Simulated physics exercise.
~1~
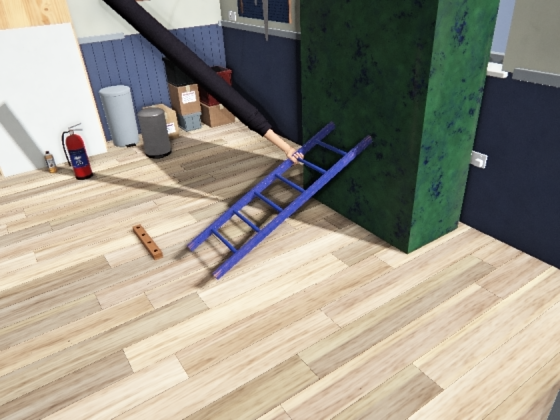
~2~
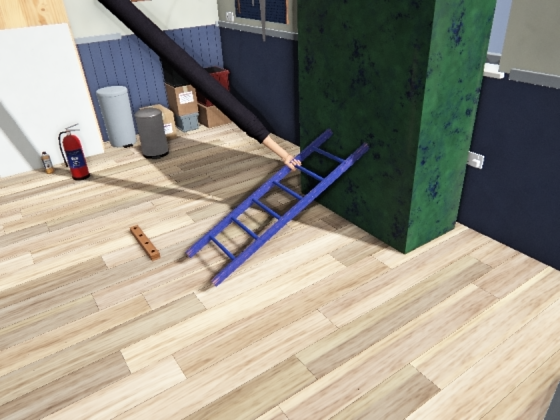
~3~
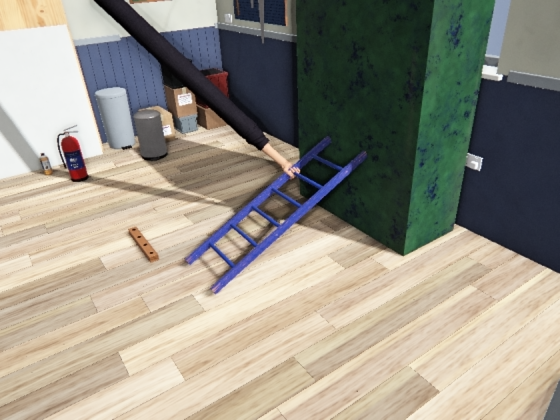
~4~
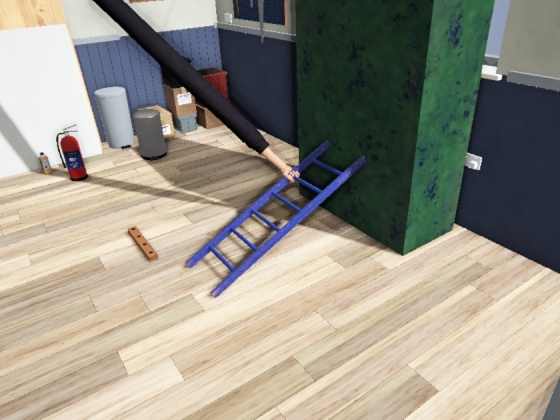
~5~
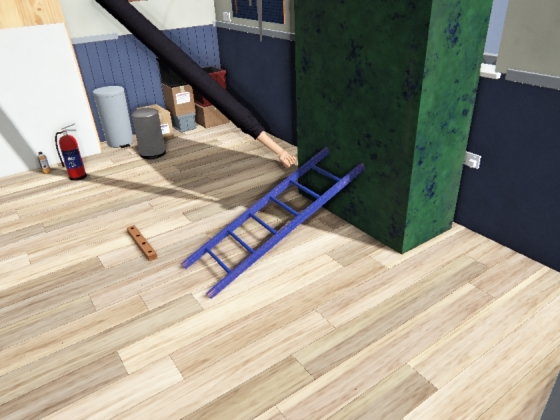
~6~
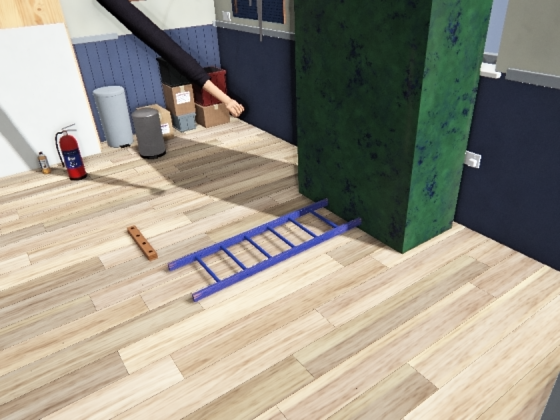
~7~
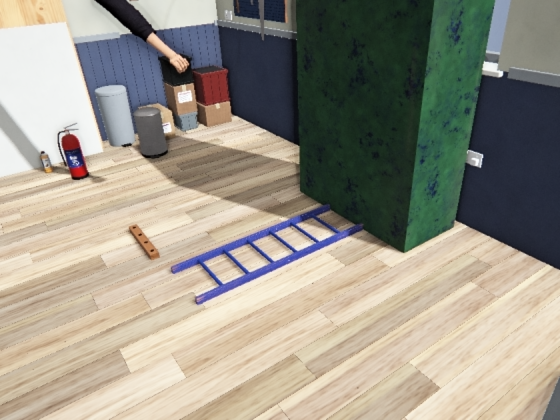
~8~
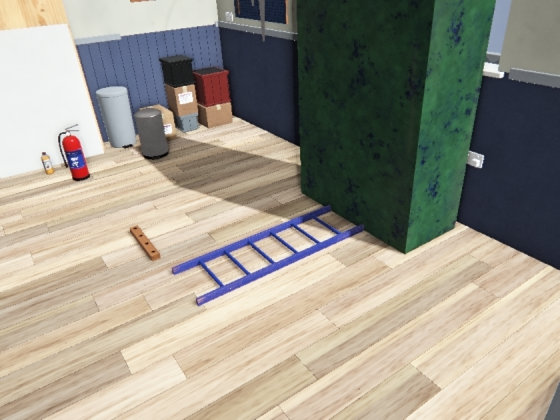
Hand leaning a blue ladder-like rack against a green cupboard, letting go and withdrawing as it slides down flat onto the floor.
